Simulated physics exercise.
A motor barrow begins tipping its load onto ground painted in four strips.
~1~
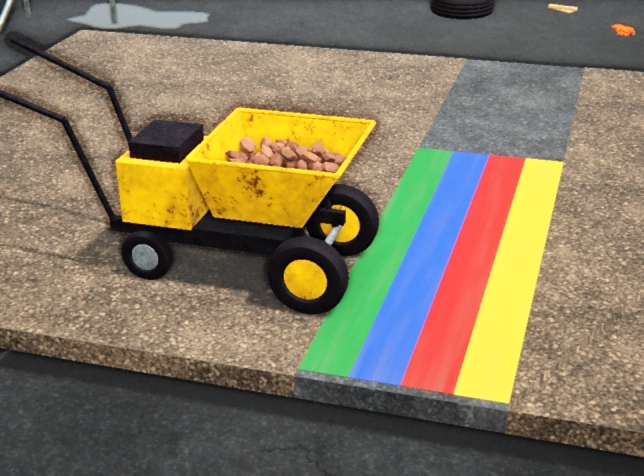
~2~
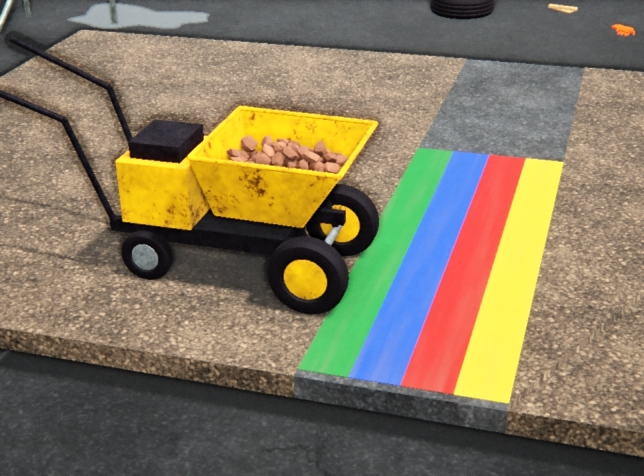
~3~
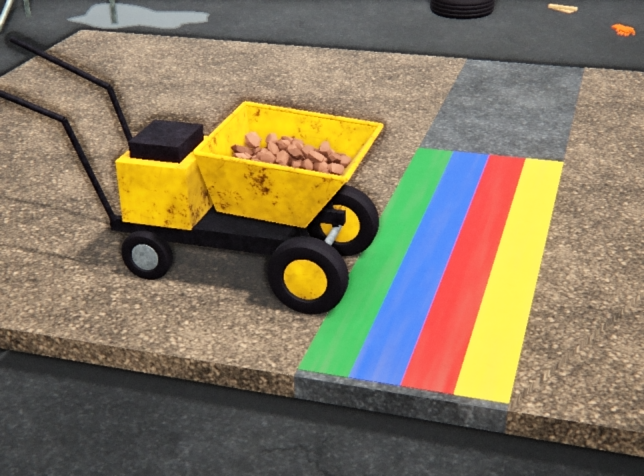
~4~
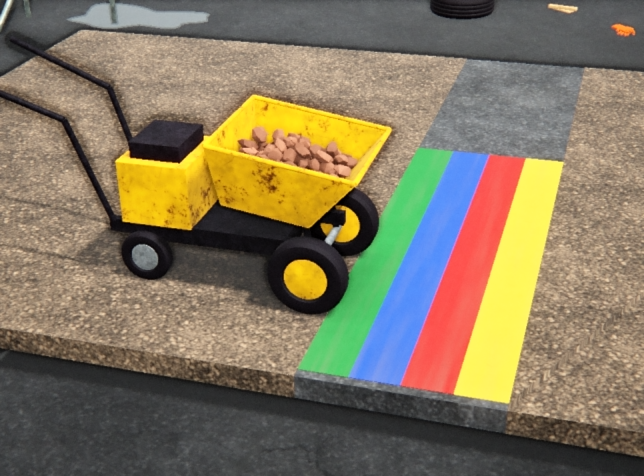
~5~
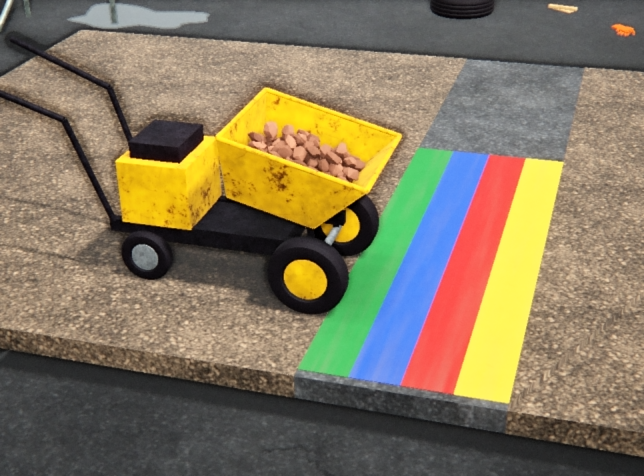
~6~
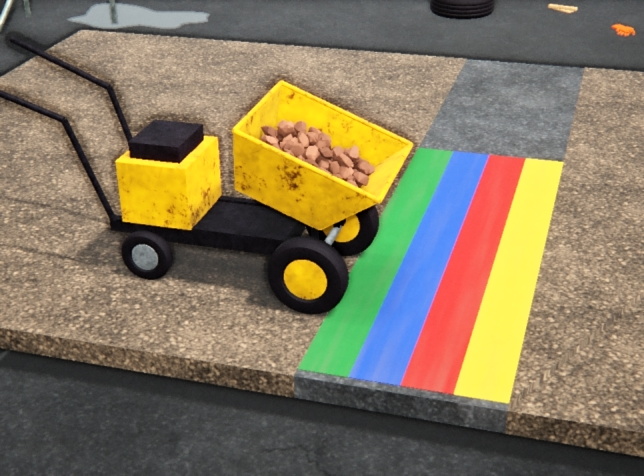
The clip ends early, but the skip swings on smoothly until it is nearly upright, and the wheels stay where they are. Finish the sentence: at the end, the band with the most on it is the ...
At the end, the band with the most on it is the red one.
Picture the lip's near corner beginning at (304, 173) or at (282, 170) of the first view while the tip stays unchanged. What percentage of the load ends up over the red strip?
Around 30 % the first time and around 20 % the second.
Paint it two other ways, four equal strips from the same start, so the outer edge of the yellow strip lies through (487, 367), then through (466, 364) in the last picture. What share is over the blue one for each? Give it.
0 % and 0 %.
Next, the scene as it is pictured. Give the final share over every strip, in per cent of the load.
Green strip = 0 %; blue strip = 0 %; red strip = 35 %; yellow strip = 25 %.
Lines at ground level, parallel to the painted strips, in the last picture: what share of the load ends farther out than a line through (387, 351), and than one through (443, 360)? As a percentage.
Roughly 70 per cent, and 50 per cent.
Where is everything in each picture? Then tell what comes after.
The first picture shows lip of the skip at (337, 176), level; top of the load at (277, 161), lumps of rubble; green strip at (339, 340); blue strip at (388, 348); red strip at (439, 355); yellow strip at (491, 363).
The second picture shows lip of the skip at (339, 177), tipped barely; top of the load at (278, 160).
The third picture shows lip of the skip at (346, 180), tipped barely; top of the load at (279, 160).
The fourth picture shows lip of the skip at (355, 184), tipped a little; top of the load at (273, 152).
The fifth picture shows lip of the skip at (366, 191), tipped clearly; top of the load at (283, 148).
The sixth picture shows lip of the skip at (379, 201), tipped clearly; top of the load at (286, 148); green strip at (339, 340); blue strip at (388, 348); red strip at (439, 355); yellow strip at (491, 363).
Soon after the last picture, skip tipped steeply; all in the skip.
A little later, skip tipped right over; about two thirds in the skip; about a quarter over the red strip; a small part over the yellow strip; a stray few off the paint.
Later still, skip tipped right over; about a third in the skip; a stray few over the blue strip; about a third over the red strip; about a quarter over the yellow strip; a small part off the paint.
At rest, skip tipped right over; about a third in the skip; none over the green strip; a stray few over the blue strip; about a third over the red strip; about a quarter over the yellow strip; a small part off the paint.
